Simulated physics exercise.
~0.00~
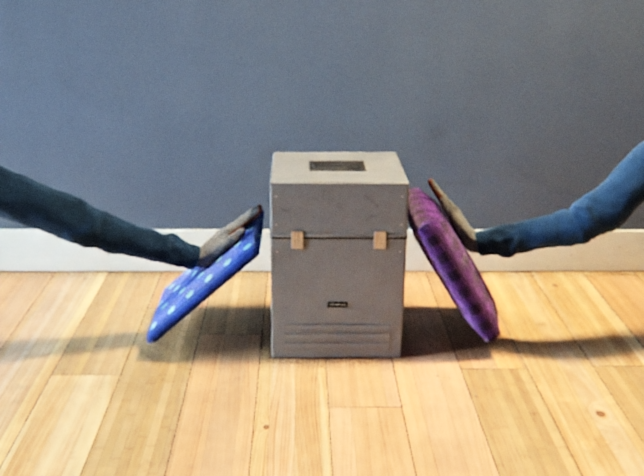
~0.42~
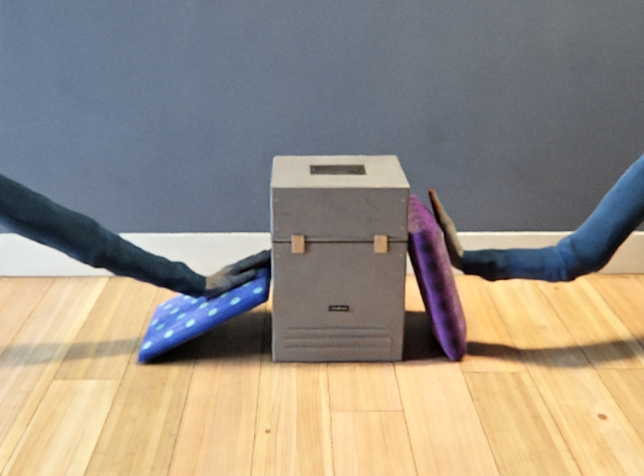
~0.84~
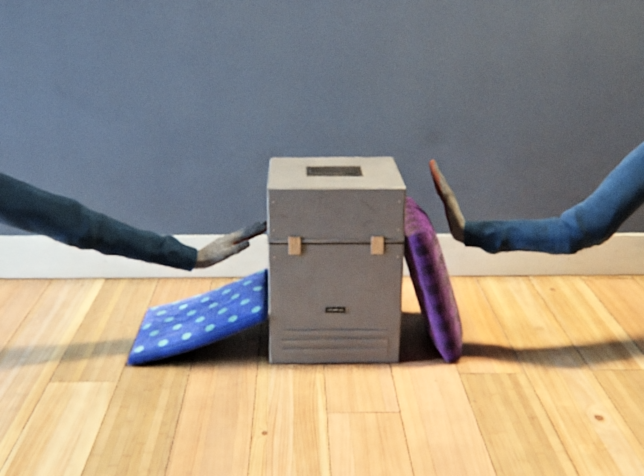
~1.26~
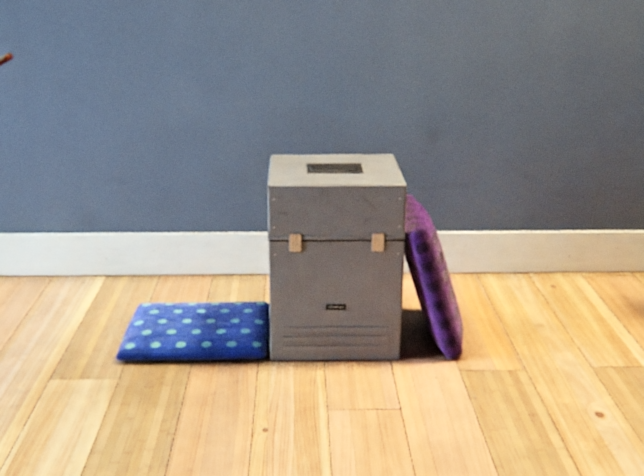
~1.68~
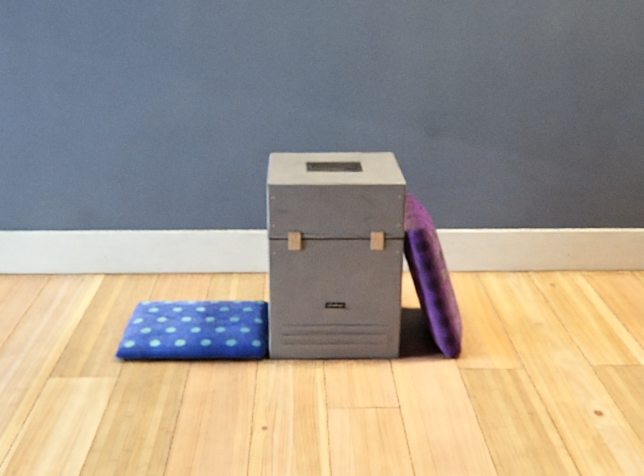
Two hands propping cushions against a grey chest and letting go, the blue one slipping flat while the purple one stays leaning.
